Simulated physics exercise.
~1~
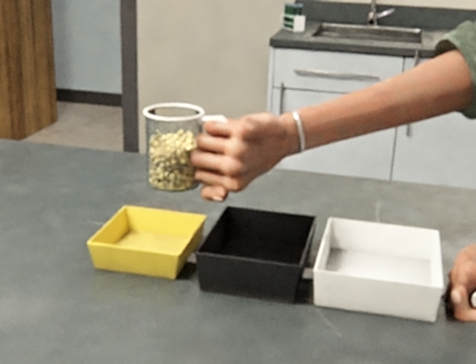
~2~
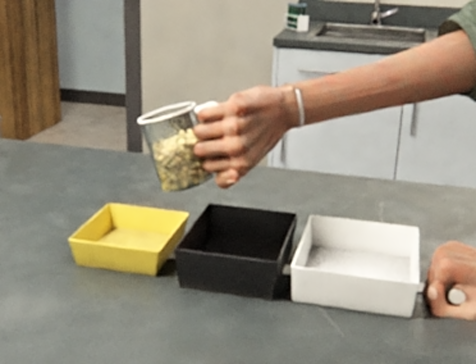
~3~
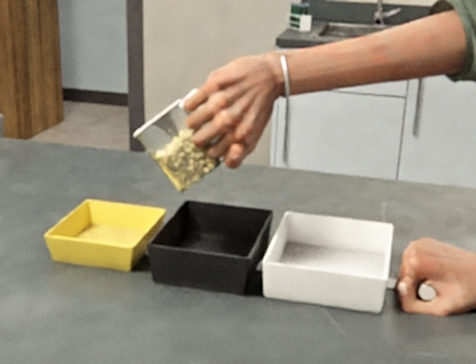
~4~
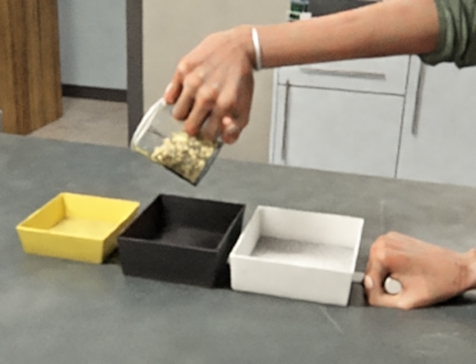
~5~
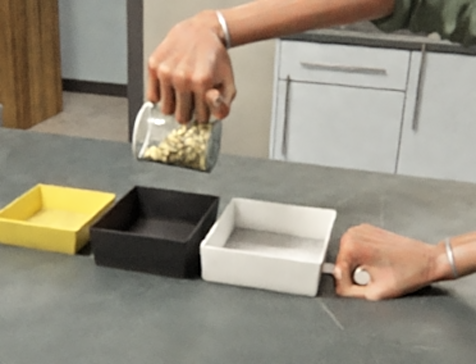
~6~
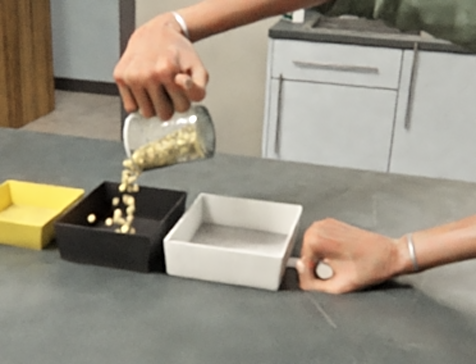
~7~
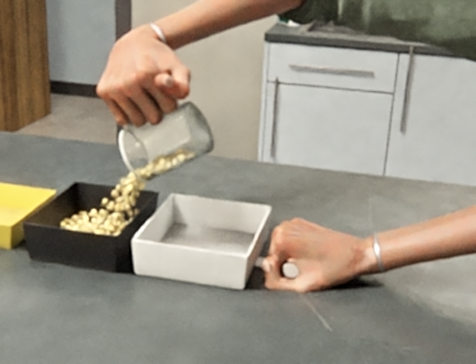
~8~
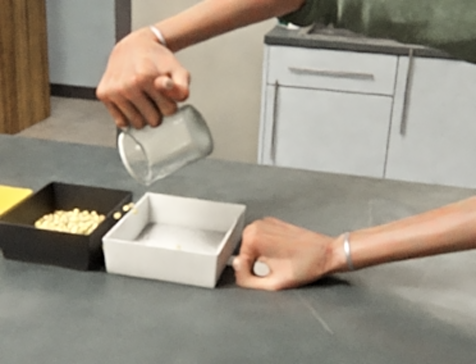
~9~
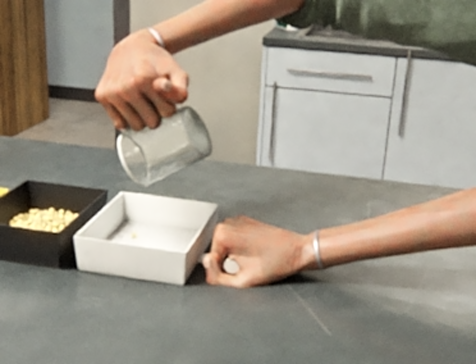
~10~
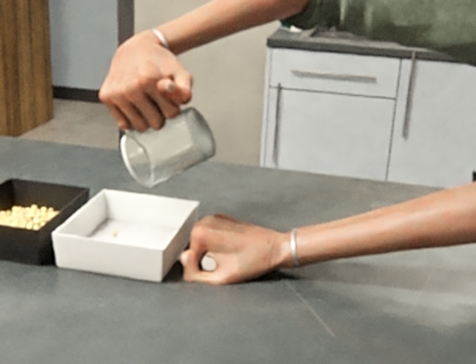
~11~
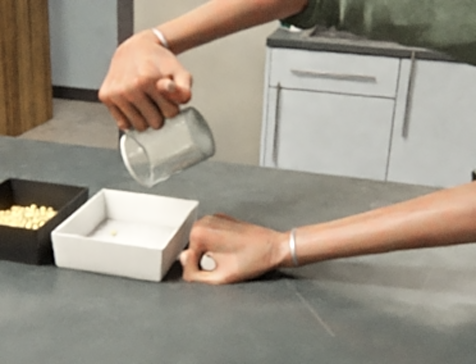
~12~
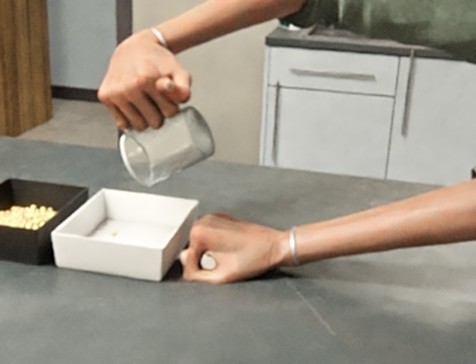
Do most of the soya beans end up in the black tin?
Yes, nearly all of the beans land in the black tin, and the white tin beside it stays almost empty.
